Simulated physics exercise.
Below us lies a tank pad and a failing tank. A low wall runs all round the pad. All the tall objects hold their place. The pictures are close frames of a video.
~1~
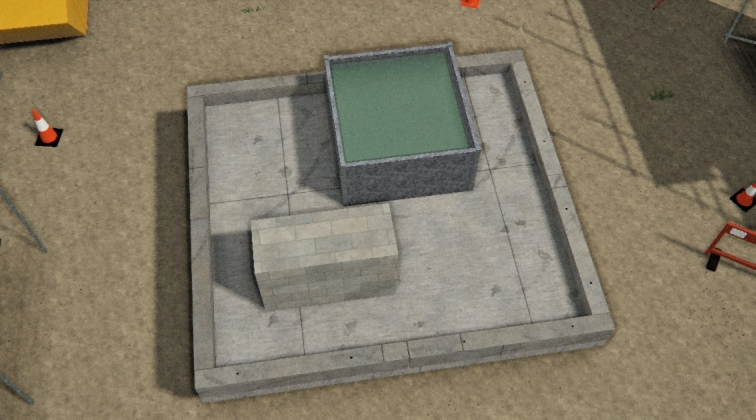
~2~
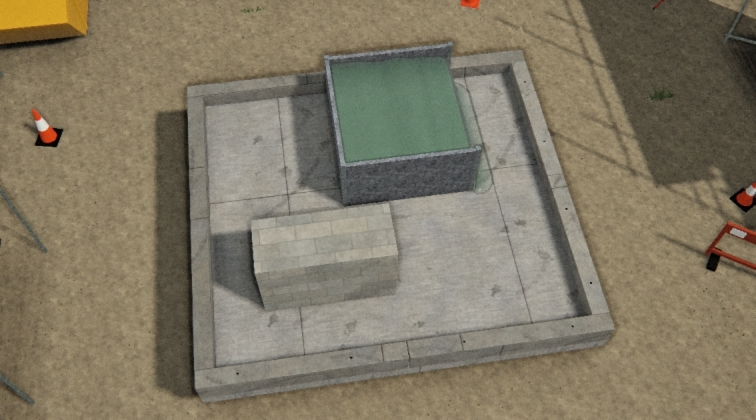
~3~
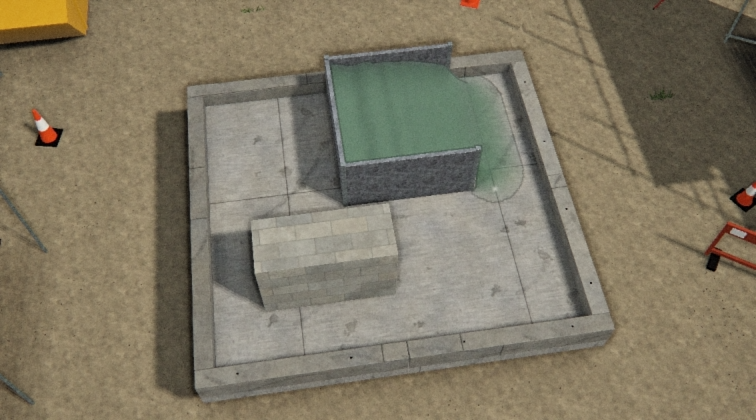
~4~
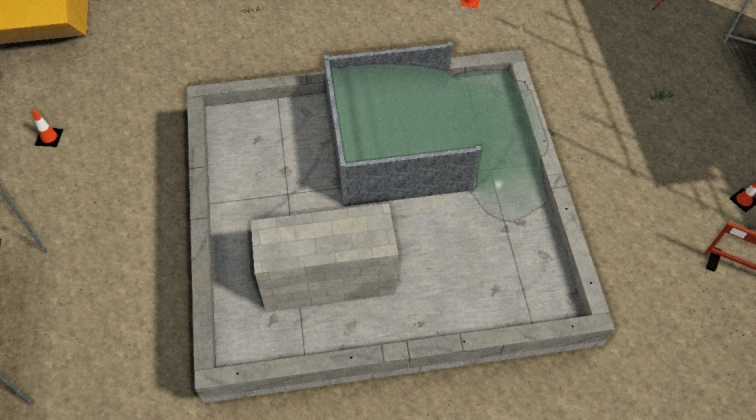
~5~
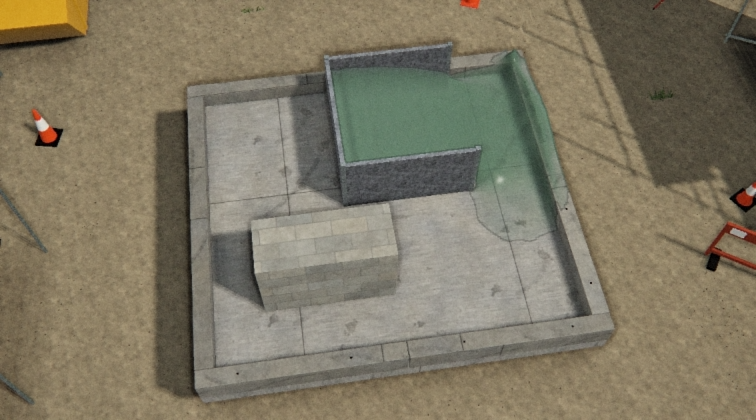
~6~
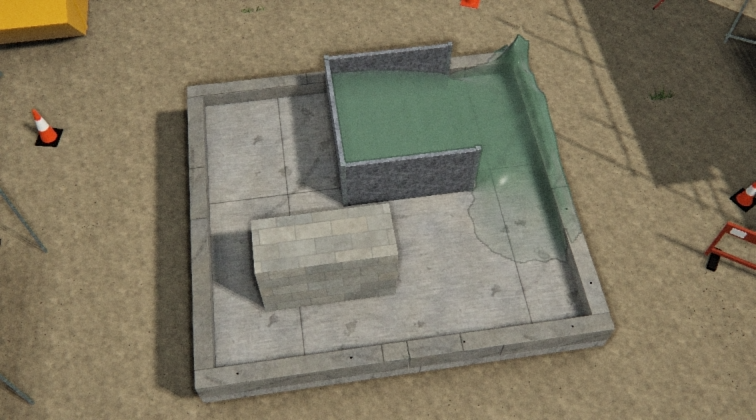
Green water poured out of the open right side of a square grey tank, spread across the walled concrete pad, splashed up against the right-hand wall, and then crept toward the front beside it.
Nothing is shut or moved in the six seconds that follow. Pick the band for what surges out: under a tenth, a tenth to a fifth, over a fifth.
The share lost is more than a fifth.
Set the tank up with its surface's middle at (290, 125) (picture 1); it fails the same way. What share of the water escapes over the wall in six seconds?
I make it 24 per cent.
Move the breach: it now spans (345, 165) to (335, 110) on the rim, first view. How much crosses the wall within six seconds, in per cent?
About 16 per cent.
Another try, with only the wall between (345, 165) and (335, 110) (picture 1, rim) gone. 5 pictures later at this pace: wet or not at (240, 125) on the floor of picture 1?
At that place: Wet.
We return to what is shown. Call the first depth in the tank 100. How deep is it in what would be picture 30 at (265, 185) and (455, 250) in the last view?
In that order: 0 and 2 per cent.
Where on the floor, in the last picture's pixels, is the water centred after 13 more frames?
At about (453, 166).
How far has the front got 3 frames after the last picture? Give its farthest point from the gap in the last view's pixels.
Close to (576, 323).
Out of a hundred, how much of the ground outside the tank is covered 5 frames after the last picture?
About 25 per cent.
A moment on, water covers 25 % of the floor; the low wall has let 12 % over.
Next, water covers 25 % of the floor; the low wall has let 22 % over.
Then, water covers 45 % of the floor; the low wall has let 38 % over.
Later, water covers 55 % of the floor; the low wall has let 40 % over.
In the end, water covers 75 % of the floor; the low wall has let 40 % over.
